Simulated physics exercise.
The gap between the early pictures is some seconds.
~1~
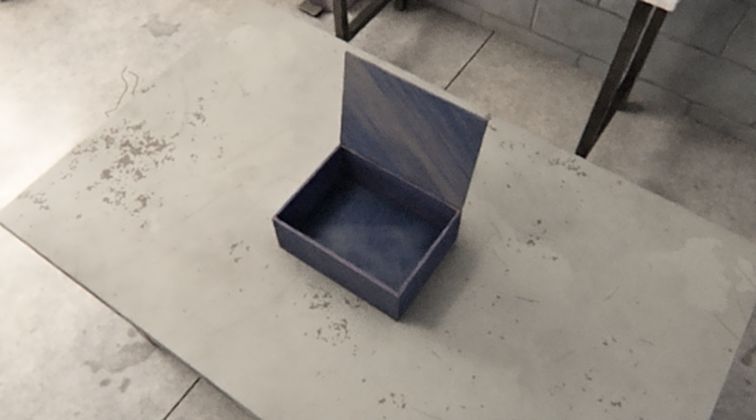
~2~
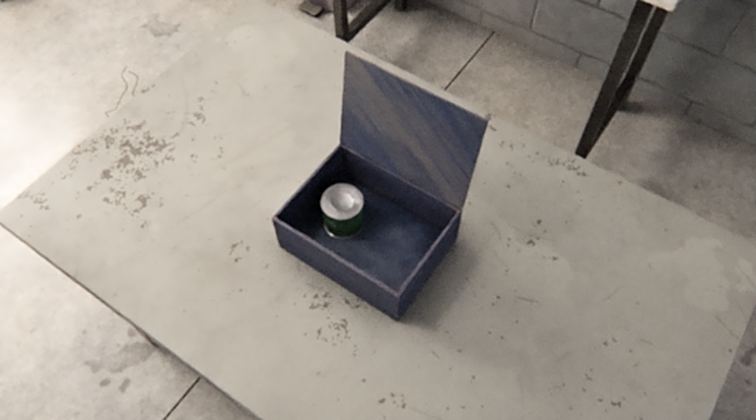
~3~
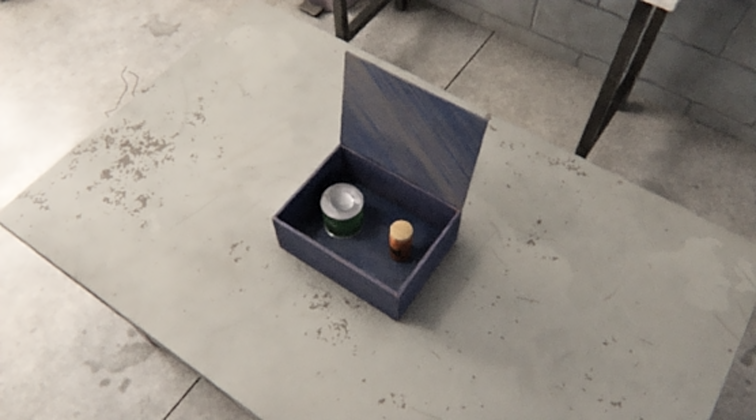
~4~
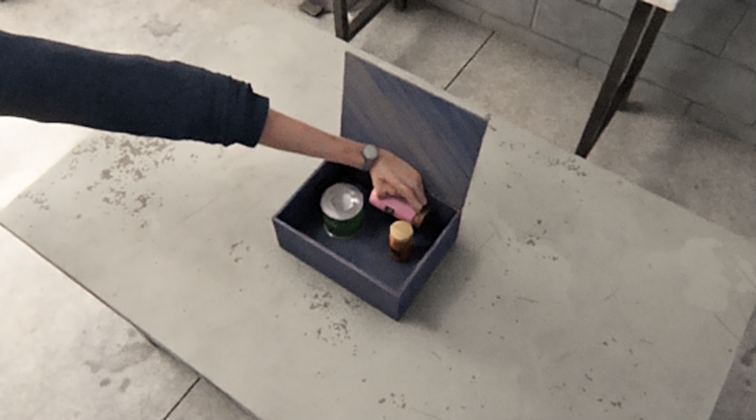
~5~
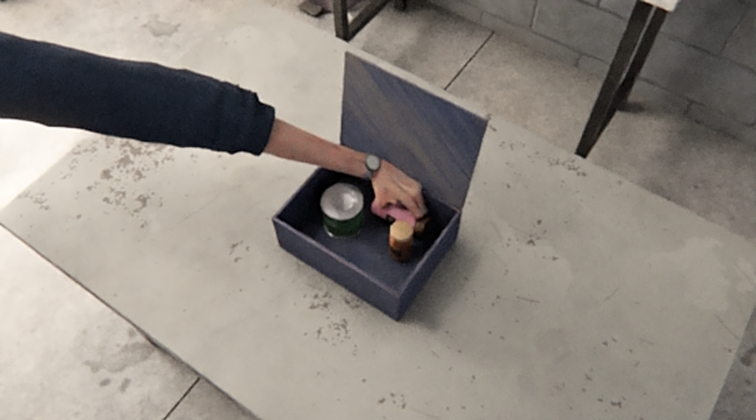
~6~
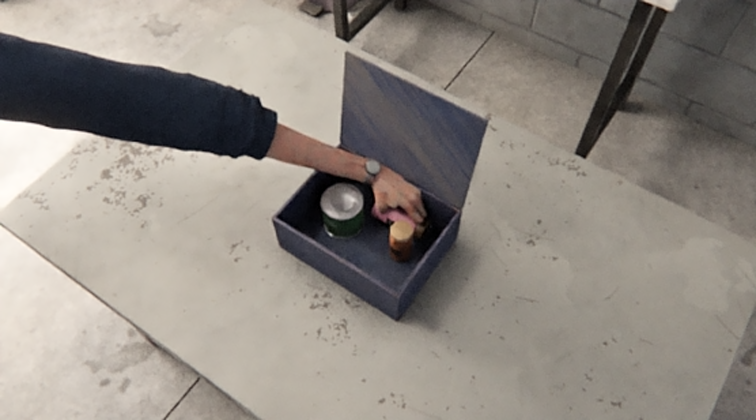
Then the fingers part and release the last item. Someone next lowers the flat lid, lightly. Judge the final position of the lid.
The lid finishes down on the rim.
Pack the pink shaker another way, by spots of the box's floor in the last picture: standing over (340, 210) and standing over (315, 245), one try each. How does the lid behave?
On the first go the lid remains open a bit, and on the second go it remains open a bit.
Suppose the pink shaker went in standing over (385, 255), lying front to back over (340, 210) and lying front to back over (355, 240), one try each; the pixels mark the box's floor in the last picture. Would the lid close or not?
First, it shuts; second, it stays open; third, it shuts.
Then, 1.40 s later than the last frame, lid 72° above the rim.
Then, 1.90 s later than the last frame, lid 30° above the rim.
When it is over, lid shut; all 3 as before. End places, in pixels of the last picture, pink shaker near (402, 218).
